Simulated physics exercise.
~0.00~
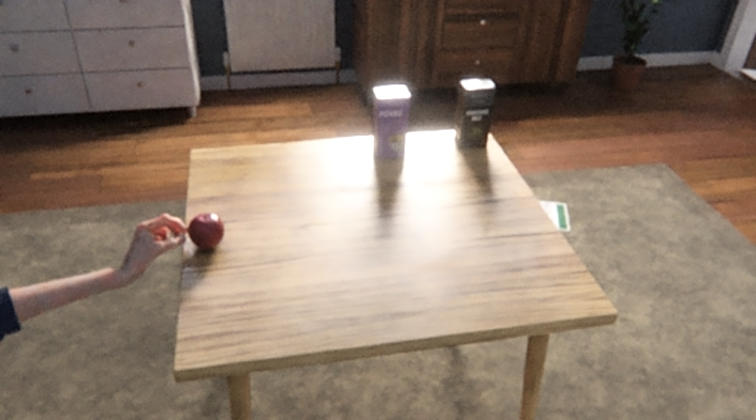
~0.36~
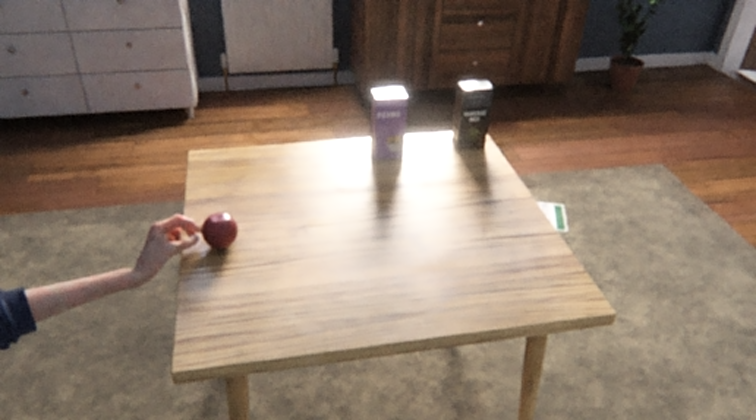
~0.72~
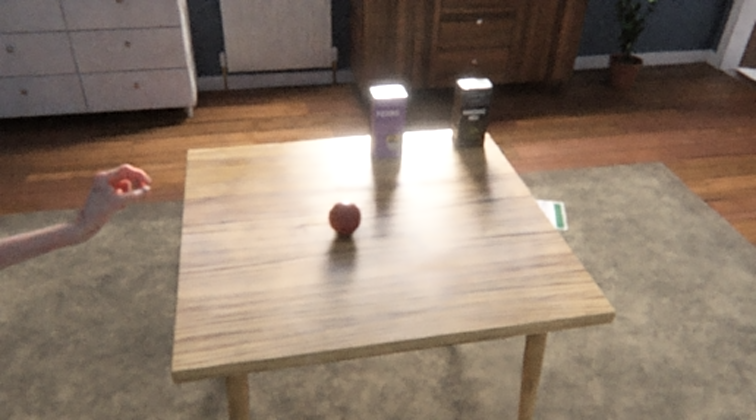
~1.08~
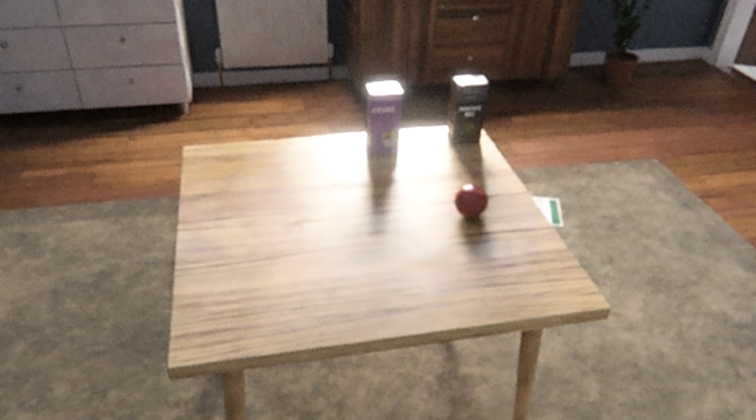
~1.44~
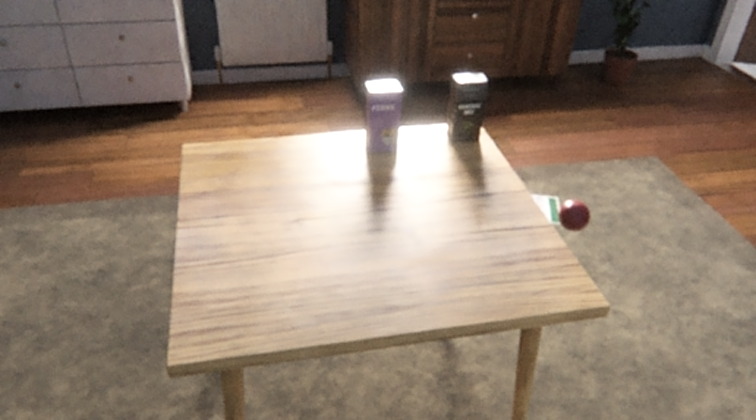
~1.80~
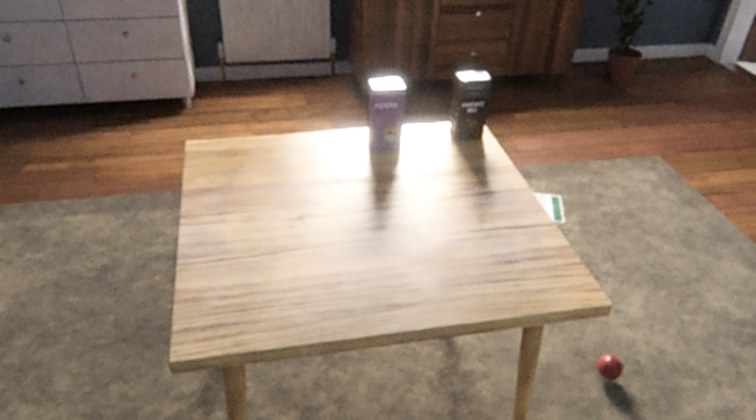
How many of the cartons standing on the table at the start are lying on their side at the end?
None of them are. Both the purple carton and the black carton are still standing upright at the end.
